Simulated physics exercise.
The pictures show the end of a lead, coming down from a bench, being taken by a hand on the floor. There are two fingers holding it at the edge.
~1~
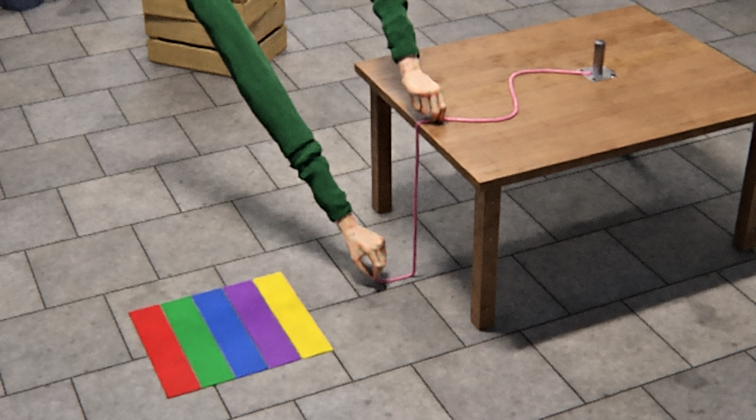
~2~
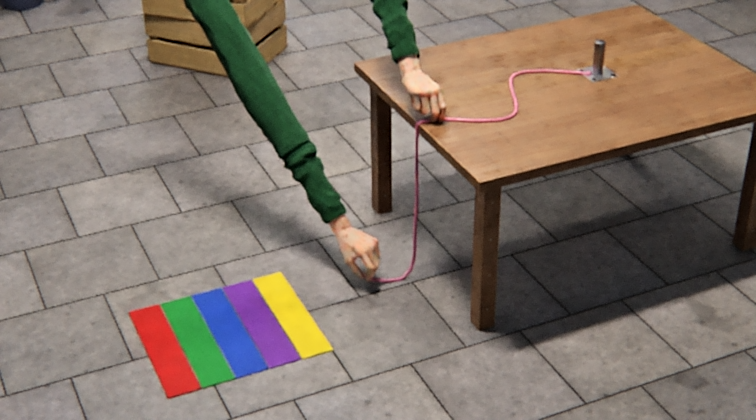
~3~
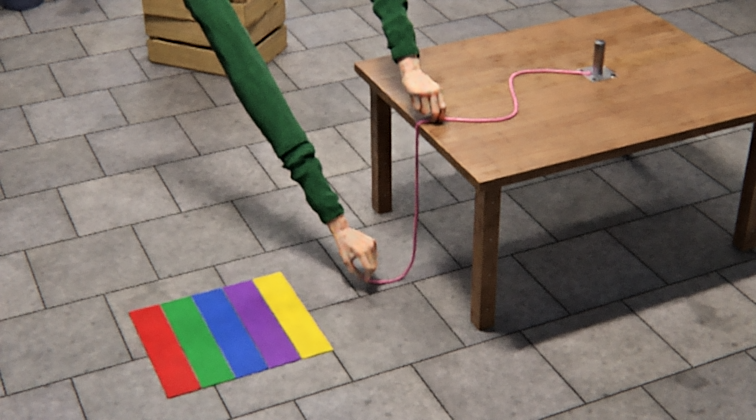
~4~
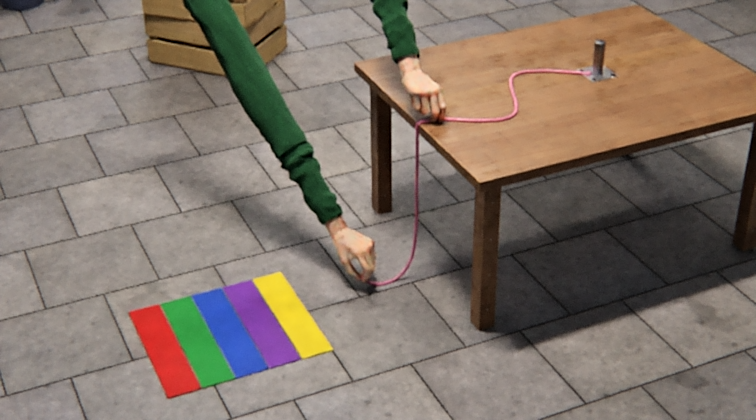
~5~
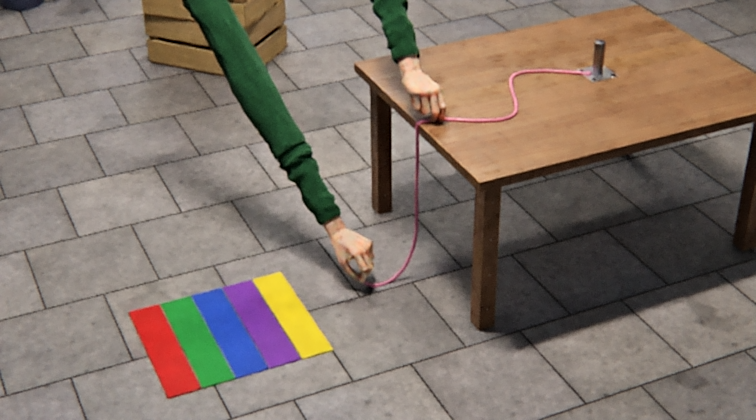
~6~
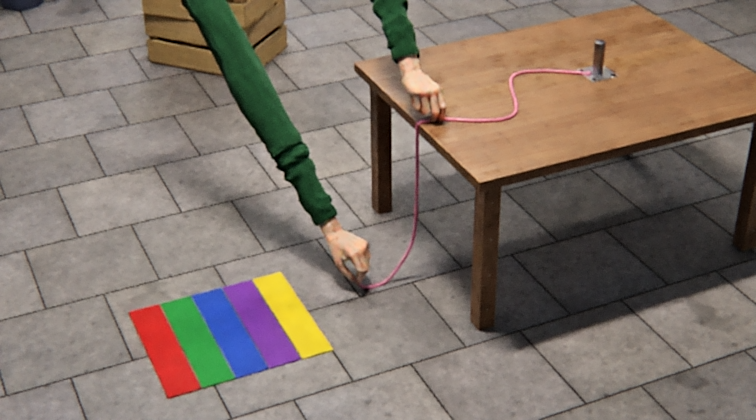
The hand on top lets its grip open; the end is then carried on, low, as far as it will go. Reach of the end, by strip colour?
Green.
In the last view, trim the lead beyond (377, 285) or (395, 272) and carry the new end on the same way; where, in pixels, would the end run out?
First (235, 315), then (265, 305).
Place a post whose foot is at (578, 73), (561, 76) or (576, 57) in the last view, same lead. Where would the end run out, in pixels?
The places are (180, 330), (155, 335) and (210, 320).
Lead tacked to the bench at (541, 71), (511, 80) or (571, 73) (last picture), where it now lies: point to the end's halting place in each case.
Going try by try, I'd put it close to (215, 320), then (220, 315), and finally (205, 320).
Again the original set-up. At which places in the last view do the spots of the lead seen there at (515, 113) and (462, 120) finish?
Result - first point (451, 112), second point (402, 137).
A little later, end near (256, 307); over purple.
Next, end near (219, 317); over blue.
When it is tight, end near (197, 323); over green. It halts on the green strip.
